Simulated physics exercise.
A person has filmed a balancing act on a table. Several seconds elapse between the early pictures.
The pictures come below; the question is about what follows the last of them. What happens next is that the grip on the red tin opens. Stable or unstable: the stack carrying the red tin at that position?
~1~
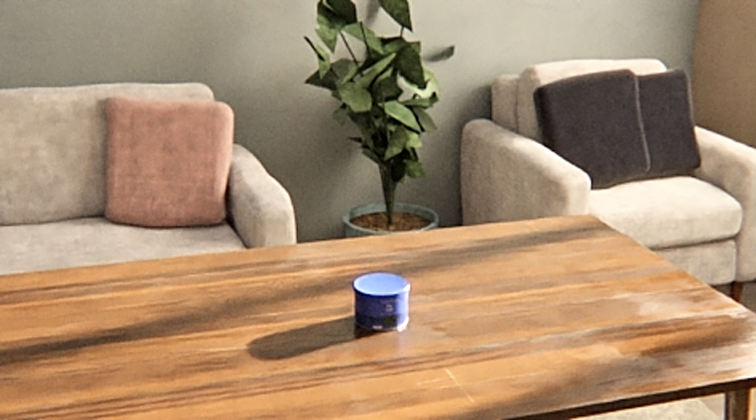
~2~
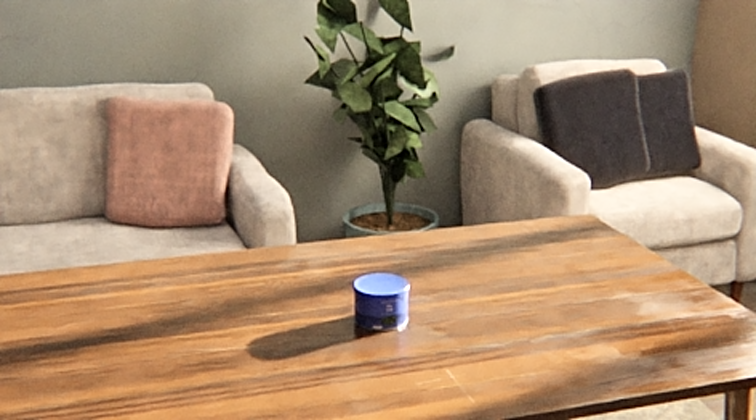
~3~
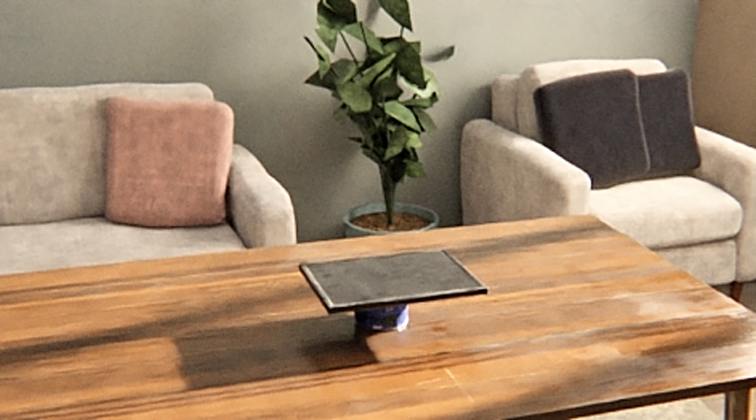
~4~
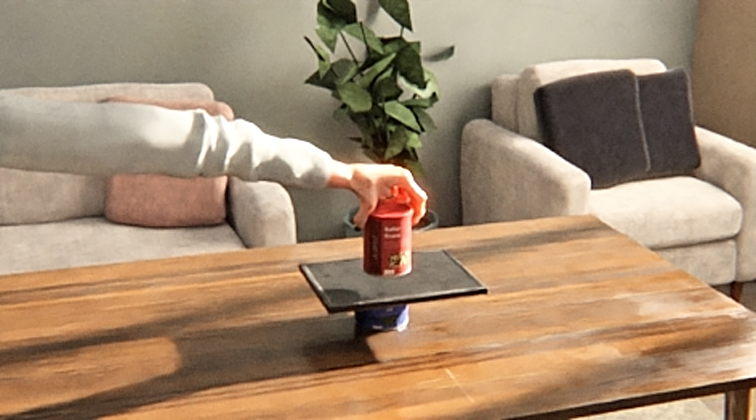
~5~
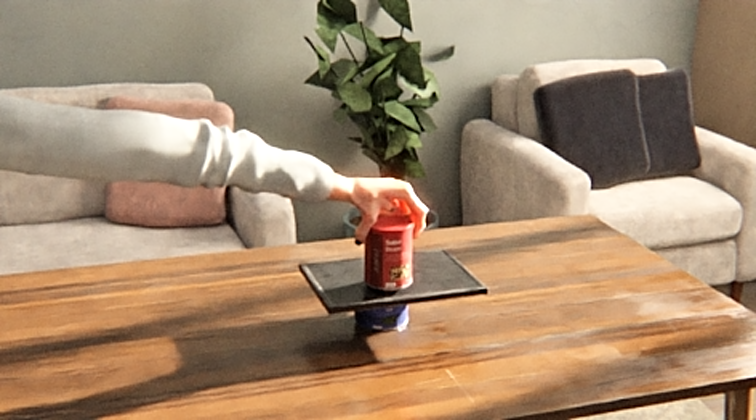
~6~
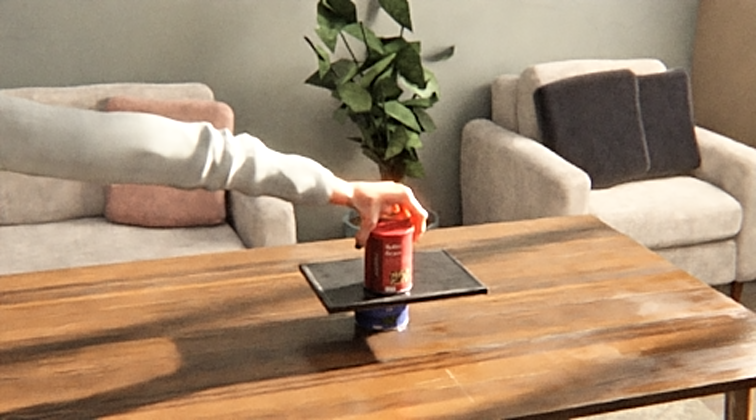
I predict it will be stable.
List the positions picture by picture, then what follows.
The last thing is not in view yet; blue tub (381, 302), in the first picture.
The last thing is not in view yet; blue tub (381, 302), in the second picture.
The last thing is not in view yet, in the third picture.
On its way; red tin (387, 239), in the fourth picture.
On its way; red tin (388, 252), in the fifth picture.
Set down, still held; red tin (388, 256), in the sixth picture.
Then, 0.20 s on from there, no change.
Then, 0.50 s on from there, red tin resting near (388, 257).
In the end, all 3 unmoved. At the end, from the last picture's camera, red tin near (388, 257). The stack stays up.
